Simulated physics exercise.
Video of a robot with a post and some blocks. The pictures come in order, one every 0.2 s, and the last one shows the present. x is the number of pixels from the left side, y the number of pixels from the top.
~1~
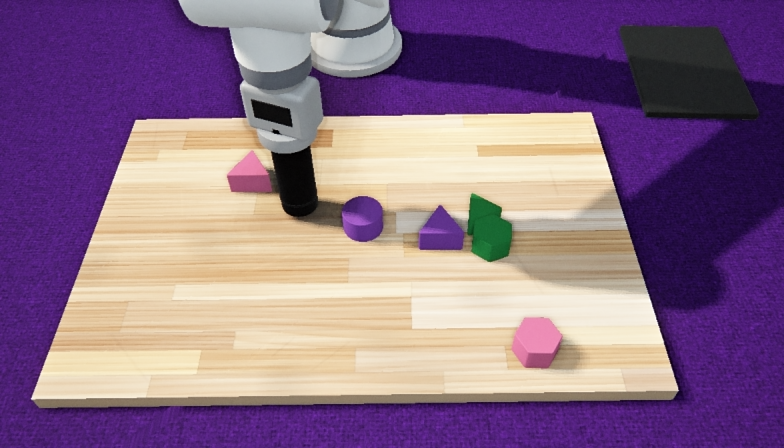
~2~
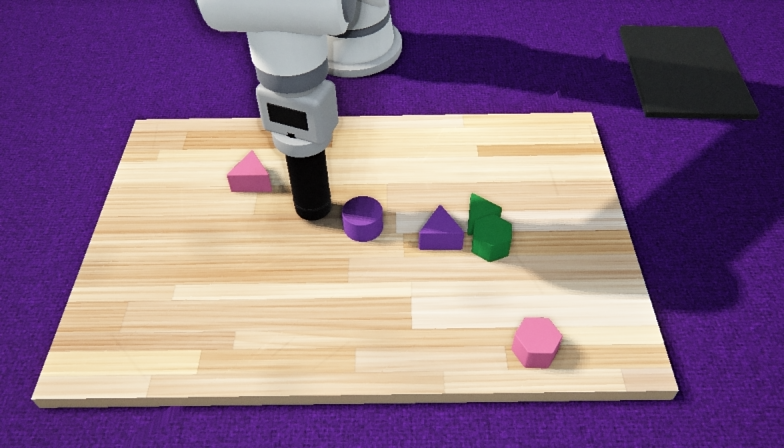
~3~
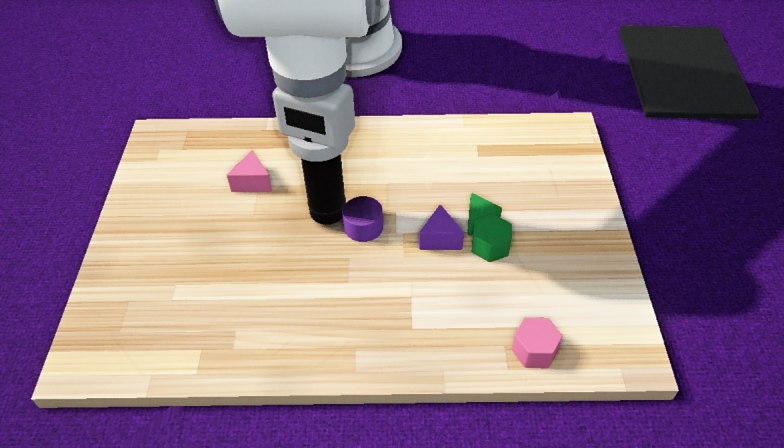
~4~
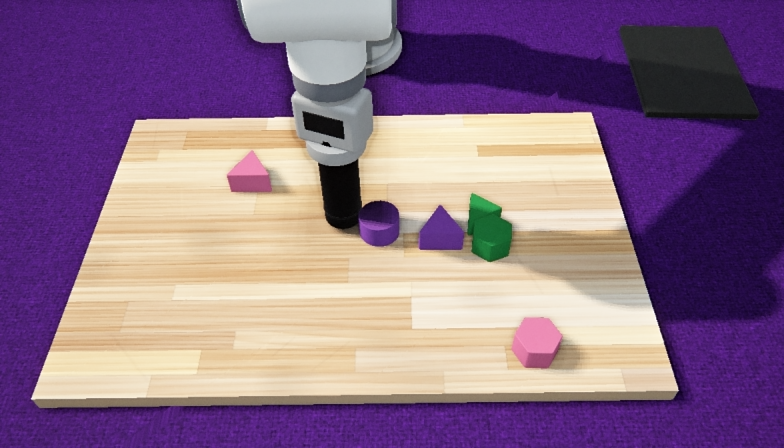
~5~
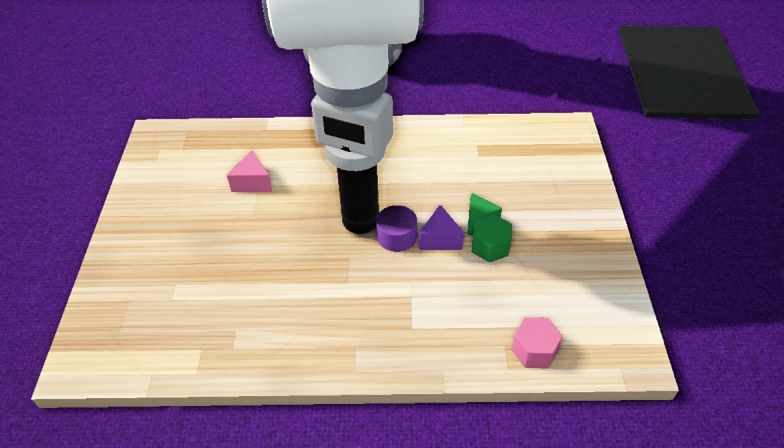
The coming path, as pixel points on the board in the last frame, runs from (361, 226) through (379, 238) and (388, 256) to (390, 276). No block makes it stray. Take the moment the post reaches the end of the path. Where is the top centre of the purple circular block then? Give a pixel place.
Top centre: (430, 245).
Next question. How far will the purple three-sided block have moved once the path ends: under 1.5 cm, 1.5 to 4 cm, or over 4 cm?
Shift of 1.5 to 4 cm.
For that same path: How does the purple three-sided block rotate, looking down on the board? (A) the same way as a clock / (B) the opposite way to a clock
B: The opposite way to a clock.
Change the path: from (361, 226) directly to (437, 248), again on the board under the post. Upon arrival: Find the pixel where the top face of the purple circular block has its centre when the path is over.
For the centre of its top, I'd go with (466, 256).
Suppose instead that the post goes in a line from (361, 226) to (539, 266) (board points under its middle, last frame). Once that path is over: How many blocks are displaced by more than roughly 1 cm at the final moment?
The answer will be at least three.
On the path given first. Halfway along, post (386, 242); purple circular block (425, 238); purple three-sided block (456, 227), turned 50° anticlockwise; green hexagon (497, 228), turned 15° clockwise.
At the end, post (390, 271); purple circular block (430, 245); purple three-sided block (457, 228), turned 55° anticlockwise; green hexagon (497, 228), turned 15° clockwise.
